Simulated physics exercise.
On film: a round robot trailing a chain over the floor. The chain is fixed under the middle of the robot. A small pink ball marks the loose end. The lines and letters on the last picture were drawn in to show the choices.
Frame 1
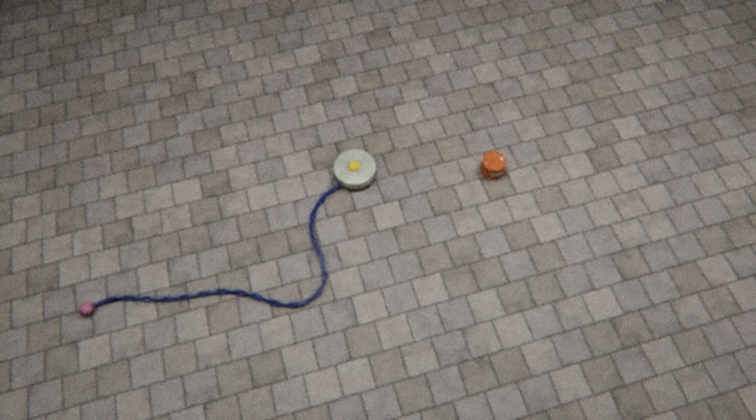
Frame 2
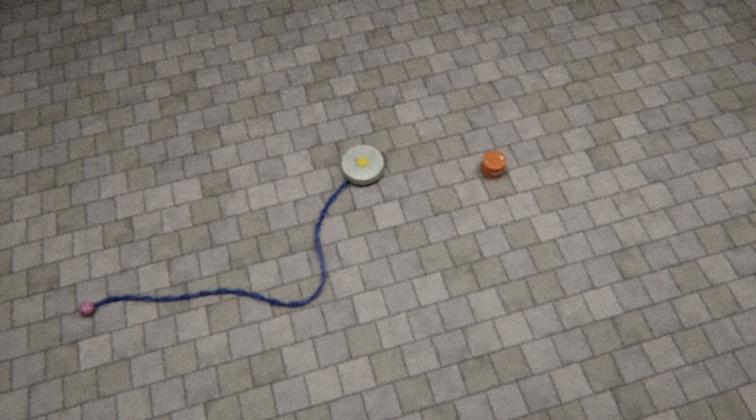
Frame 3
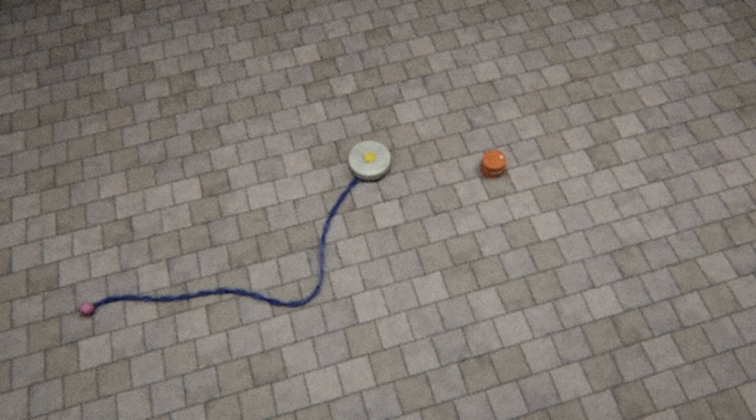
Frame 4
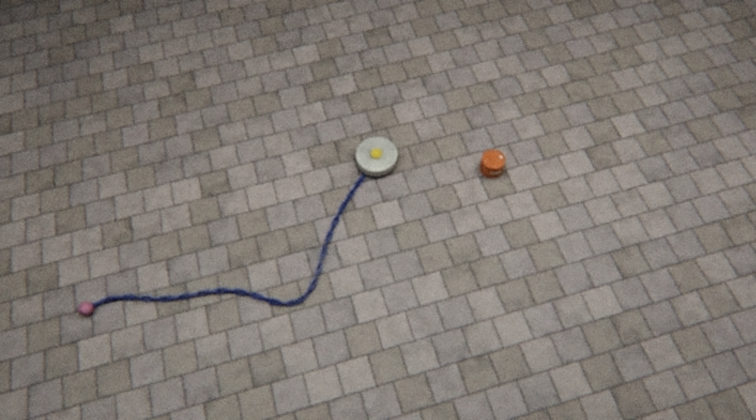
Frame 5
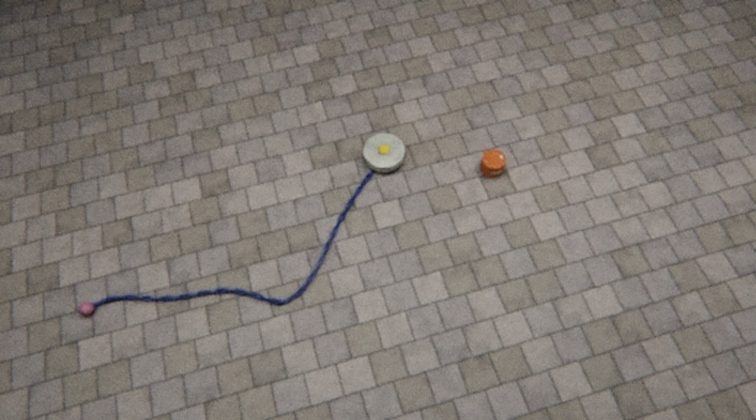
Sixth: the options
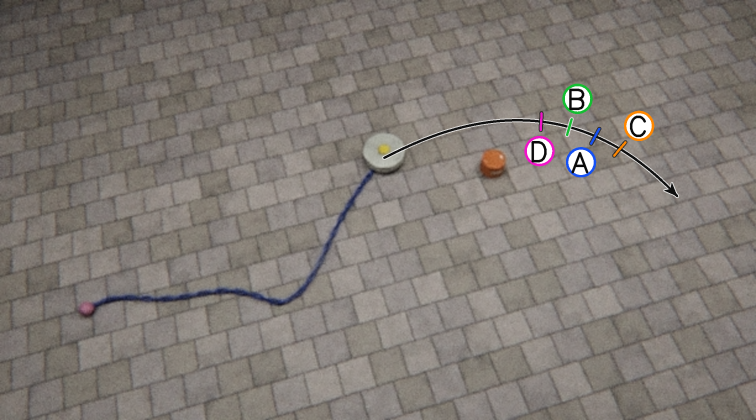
The clip opens on a paved floor, where a round pale robot with a yellow spot on top trails a winding blue chain, an orange tub to its right. The robot moves slowly up and to the right, pulling the near part of the chain straighter, while the pink-tipped free end and tub stay still.
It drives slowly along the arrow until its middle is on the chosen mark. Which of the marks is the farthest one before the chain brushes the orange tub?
No farther than A.
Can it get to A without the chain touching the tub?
Yes.
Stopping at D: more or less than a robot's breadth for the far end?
More.
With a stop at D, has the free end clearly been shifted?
Yes.
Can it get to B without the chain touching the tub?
For that mark, yes.
On the marked copy, A at (595, 136); B at (569, 127); C at (620, 149); D at (541, 122); the route from (384, 158) via (533, 121) to (677, 196).
Taking A. A third of the way, robot (455, 125), middle of the chain (306, 225), free end (123, 299).
Two thirds of the way, robot (531, 116), middle of the chain (369, 187), free end (201, 271).
When it is over, robot (597, 132), middle of the chain (421, 173), free end (254, 243); nothing has been touched.
As for the rest, B is safe but short; C brings the chain against the tub; D is safe but short.
